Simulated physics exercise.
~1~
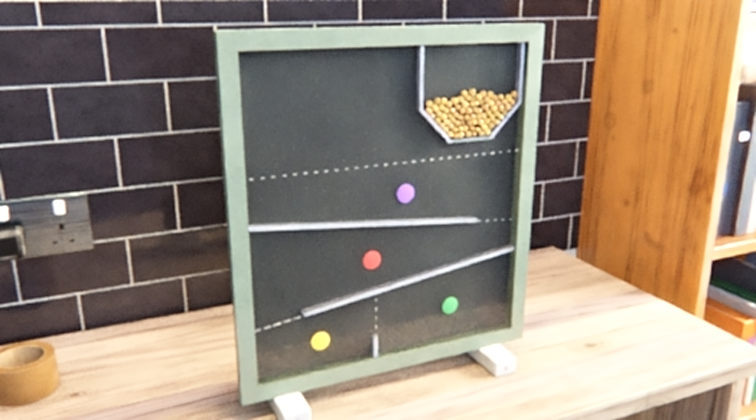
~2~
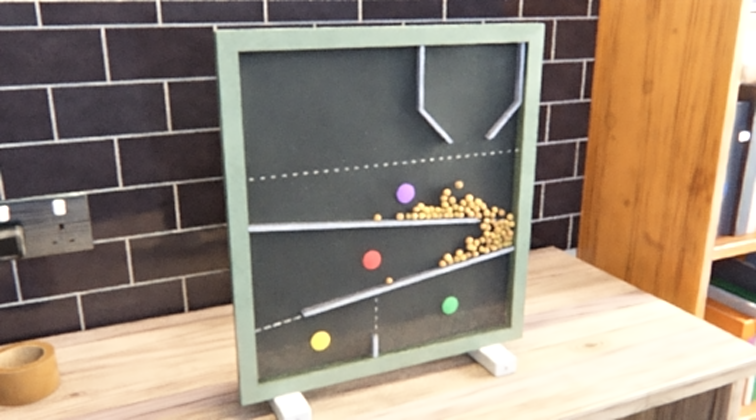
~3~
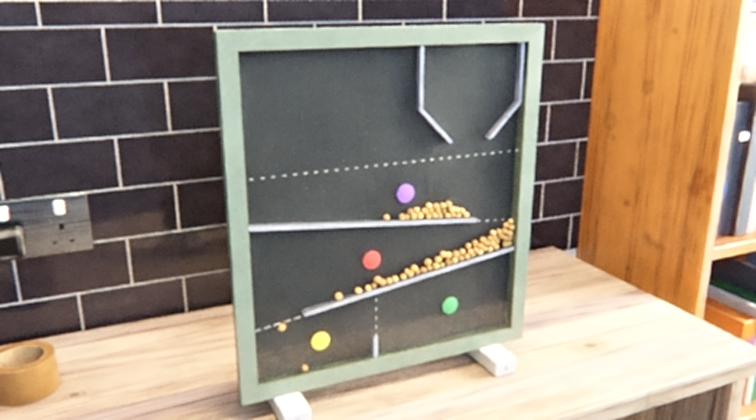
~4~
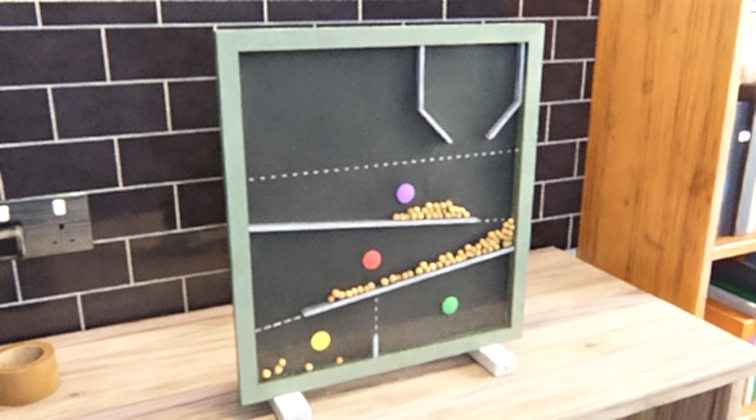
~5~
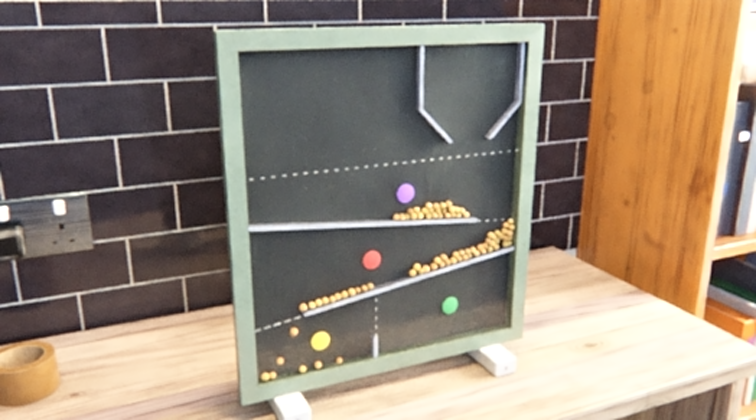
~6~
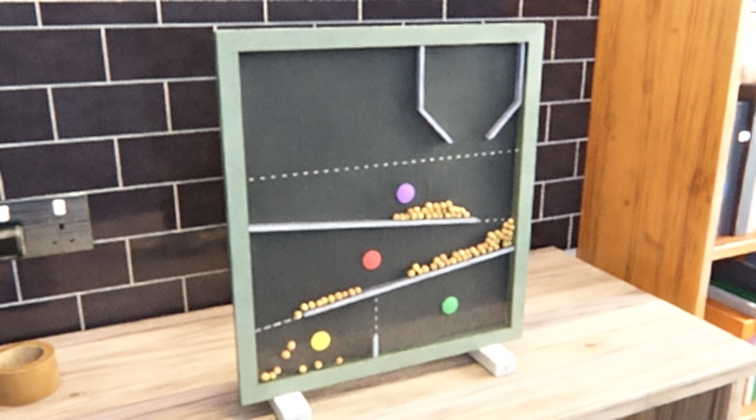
Wooden beads drop from the hopper, spill down two ramps, and settle mostly by the red sticker.
